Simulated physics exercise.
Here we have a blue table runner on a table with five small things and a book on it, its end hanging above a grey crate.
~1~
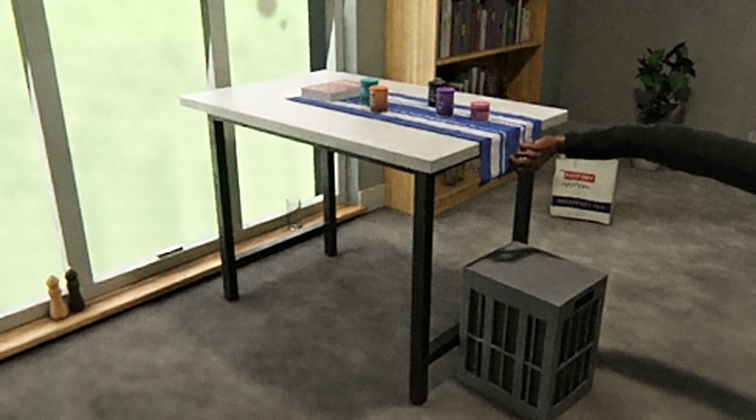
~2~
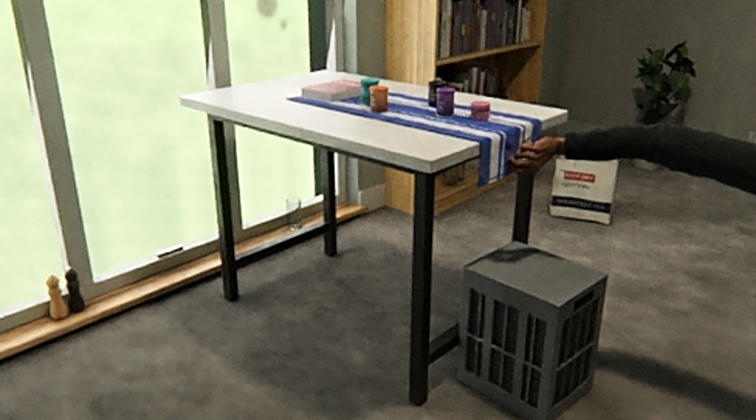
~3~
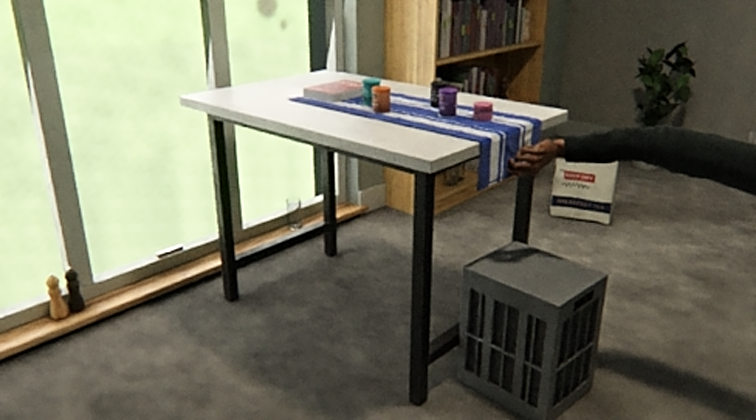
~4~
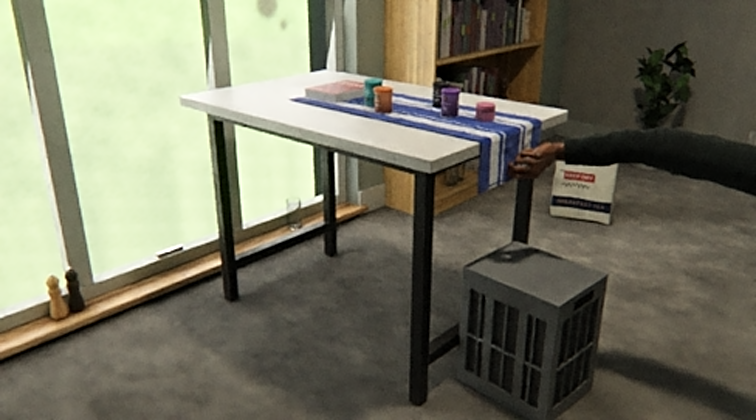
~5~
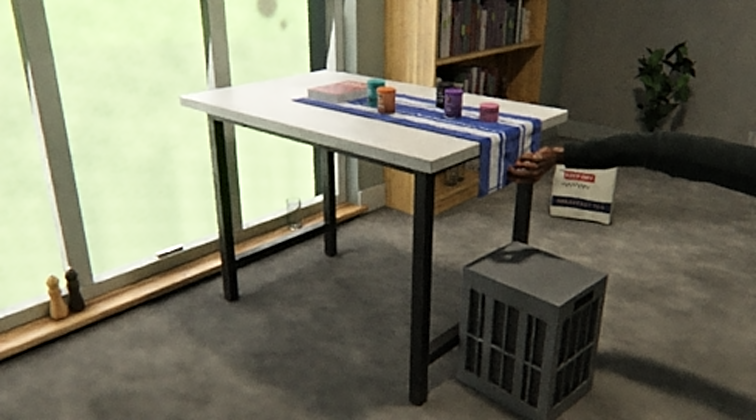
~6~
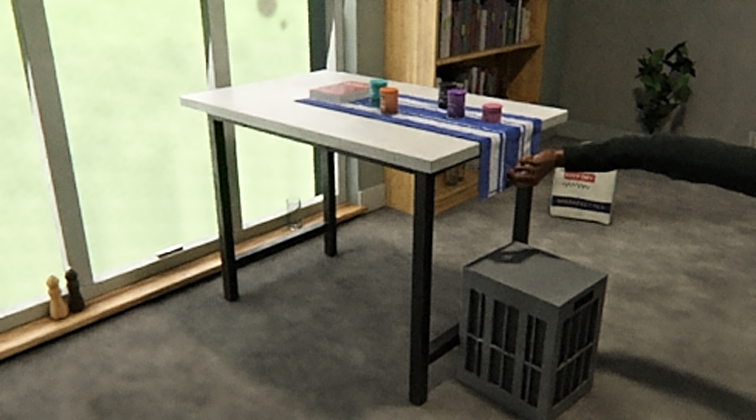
By a bright window, a hand slowly tugging a blue striped runner over a table's edge, pots shifting slightly right with it.
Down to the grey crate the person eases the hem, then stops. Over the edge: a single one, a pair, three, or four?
Count: Two.
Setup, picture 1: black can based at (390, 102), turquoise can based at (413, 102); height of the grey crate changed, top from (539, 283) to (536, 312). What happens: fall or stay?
The black can? Safe. The turquoise can? Safe.
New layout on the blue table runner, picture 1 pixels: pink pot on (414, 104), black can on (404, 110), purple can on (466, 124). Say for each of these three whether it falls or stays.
The pink pot stays put; the black can stays put; and the purple can topples down.
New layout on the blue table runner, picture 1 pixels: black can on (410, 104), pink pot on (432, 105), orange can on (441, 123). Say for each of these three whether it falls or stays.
Outcome: Black can stays aboard, pink pot stays aboard, orange can falls away.
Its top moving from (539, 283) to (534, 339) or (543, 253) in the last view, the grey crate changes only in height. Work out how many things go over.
That would make 4 and 1.
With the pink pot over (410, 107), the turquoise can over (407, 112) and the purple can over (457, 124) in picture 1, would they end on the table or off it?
The pink pot remains up; the turquoise can remains up; the purple can goes over.
Soon after, hem near (507, 221); pink pot gone.
Then, hem on the crate; pink pot and purple can gone.
At rest, hem on the crate; pink pot and purple can gone. It carries off two.
